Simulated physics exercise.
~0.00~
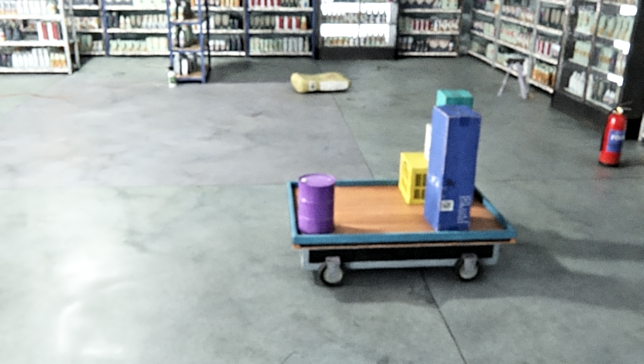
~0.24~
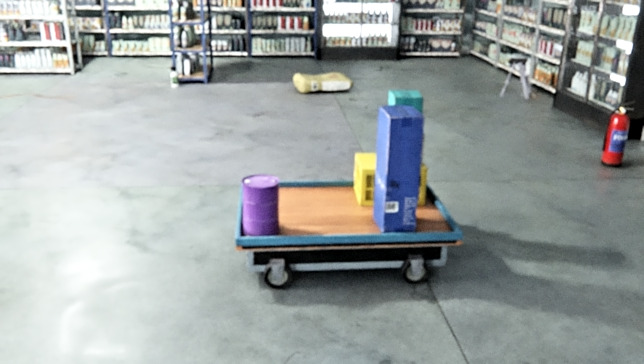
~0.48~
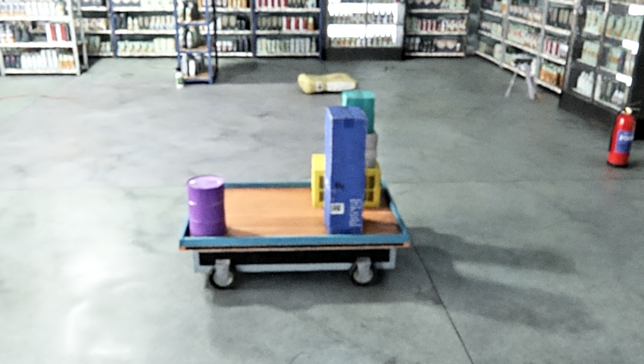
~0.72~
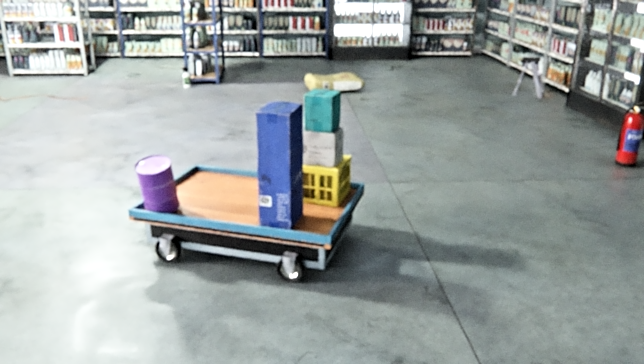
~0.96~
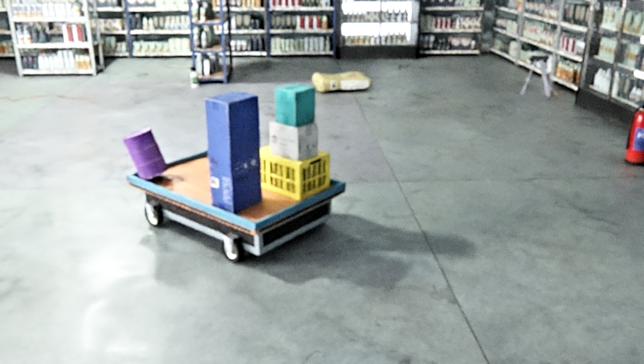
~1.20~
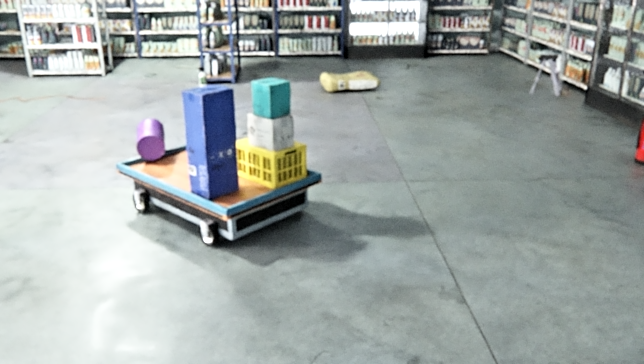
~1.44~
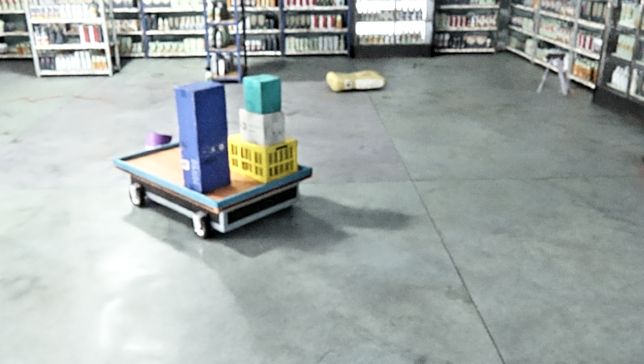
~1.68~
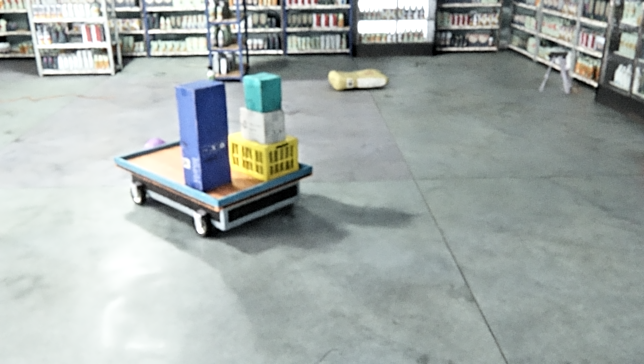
Storeroom floor with a loaded cart rolling left and turning, its purple canister tipping off the far side before the cart stops.
